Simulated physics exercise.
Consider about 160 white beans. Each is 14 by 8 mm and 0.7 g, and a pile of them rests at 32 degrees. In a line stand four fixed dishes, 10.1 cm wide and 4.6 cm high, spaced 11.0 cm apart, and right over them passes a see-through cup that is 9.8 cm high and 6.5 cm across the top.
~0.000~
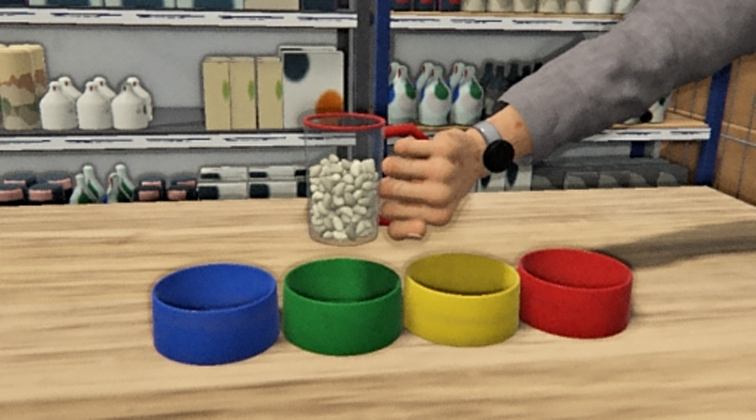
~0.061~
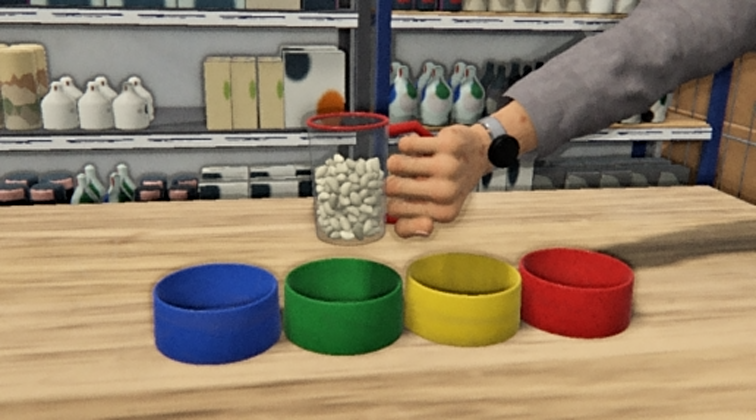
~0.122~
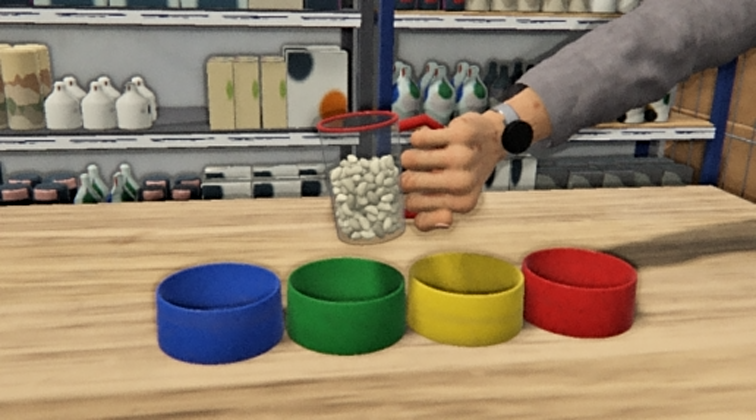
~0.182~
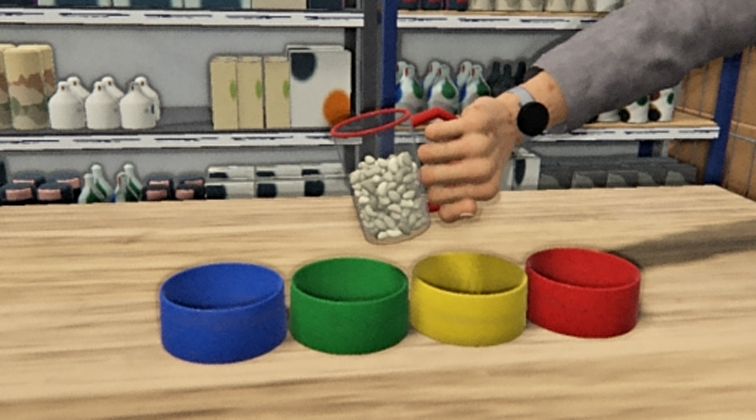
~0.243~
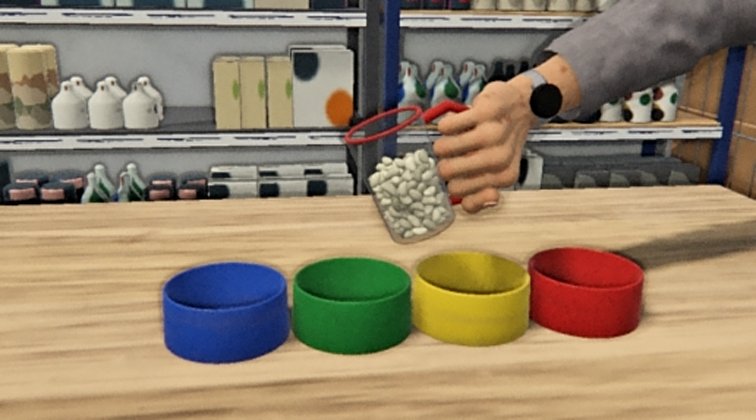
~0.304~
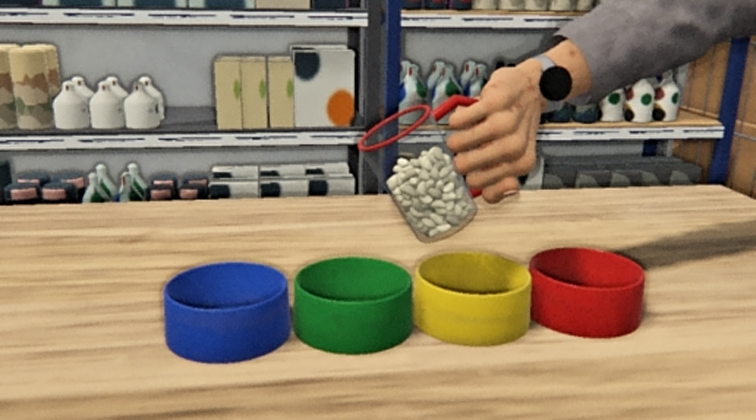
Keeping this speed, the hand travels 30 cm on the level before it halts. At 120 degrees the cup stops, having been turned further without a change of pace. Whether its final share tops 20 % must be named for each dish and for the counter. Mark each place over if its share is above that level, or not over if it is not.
Red: Over, blue: Not over, green: Not over, yellow: Not over, counter: Not over.
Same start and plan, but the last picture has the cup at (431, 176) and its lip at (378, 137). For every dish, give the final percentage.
The red dish keeps 100, the blue dish 0, the green dish 0 and the yellow dish 0.
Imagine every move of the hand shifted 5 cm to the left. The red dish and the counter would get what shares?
Then I'd expect red at 40 and the counter at 10.
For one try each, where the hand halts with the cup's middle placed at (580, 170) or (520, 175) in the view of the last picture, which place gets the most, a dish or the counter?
Top receivers, in order: Yellow and yellow.
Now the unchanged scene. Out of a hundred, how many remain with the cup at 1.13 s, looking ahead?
Around 60 percent.
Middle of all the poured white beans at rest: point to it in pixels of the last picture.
In the last view, approximately (582, 296).
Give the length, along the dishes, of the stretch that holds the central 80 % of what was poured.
Close to 6 centimetres along the dishes.
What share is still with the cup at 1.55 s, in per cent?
Around 0 in a hundred.
After 0.80 s, tilt 91 degrees; cup holds 100 %.
After 1.13 s, tilt 120 degrees; cup holds 60 %, red 35 %, yellow 5 %.
After 1.55 s, tilt 120 degrees; cup holds 0 %, red 95 %, yellow 5 %.
By 2.0 s all is still; red 95 %, blue 0 %, green 0 %, yellow 5 %, counter 0 %.
